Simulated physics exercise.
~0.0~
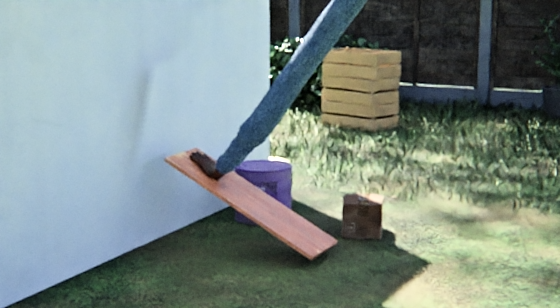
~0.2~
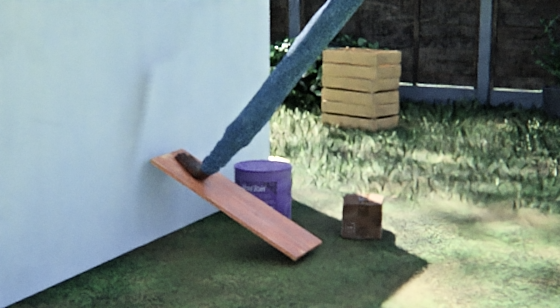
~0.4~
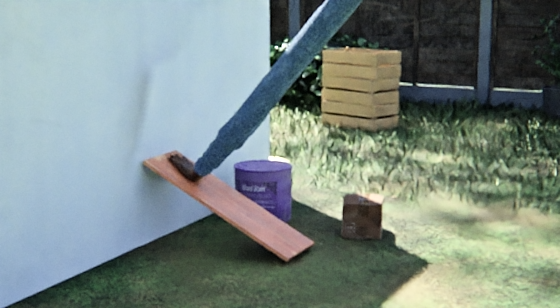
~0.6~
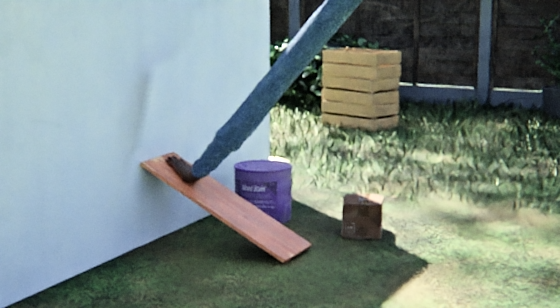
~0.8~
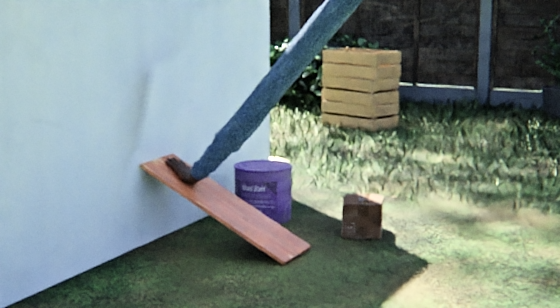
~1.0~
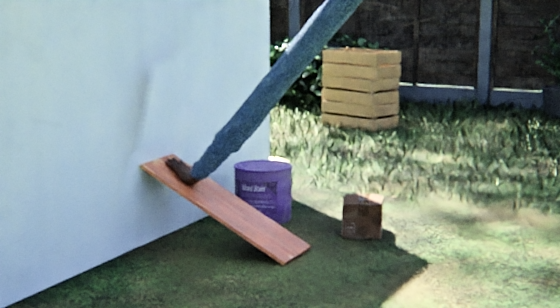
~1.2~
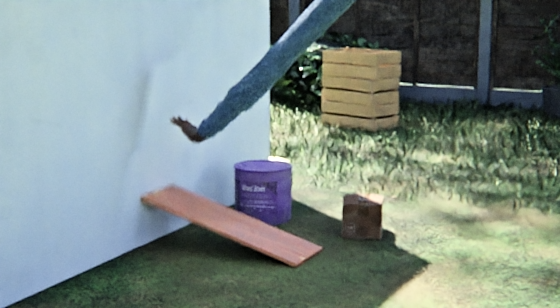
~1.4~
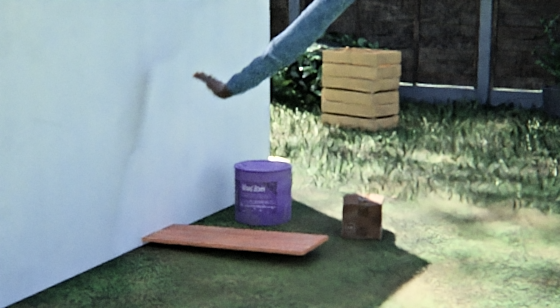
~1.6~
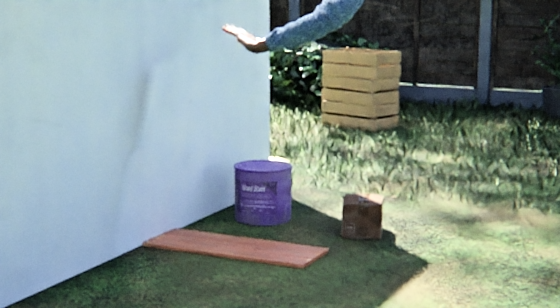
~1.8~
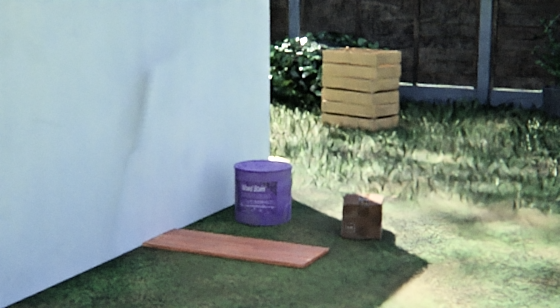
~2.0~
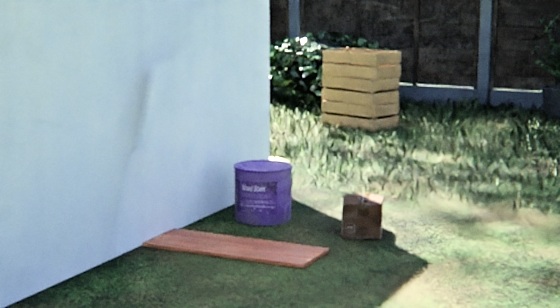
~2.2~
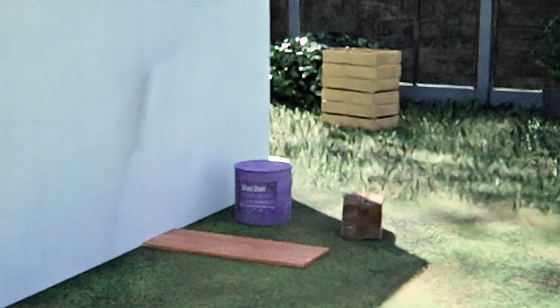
An arm in a blue sleeve leaned an orange board against a pale wall beside a purple pail and a brown box, then let go and drew away. The board slid down and ended up lying flat on the grass.
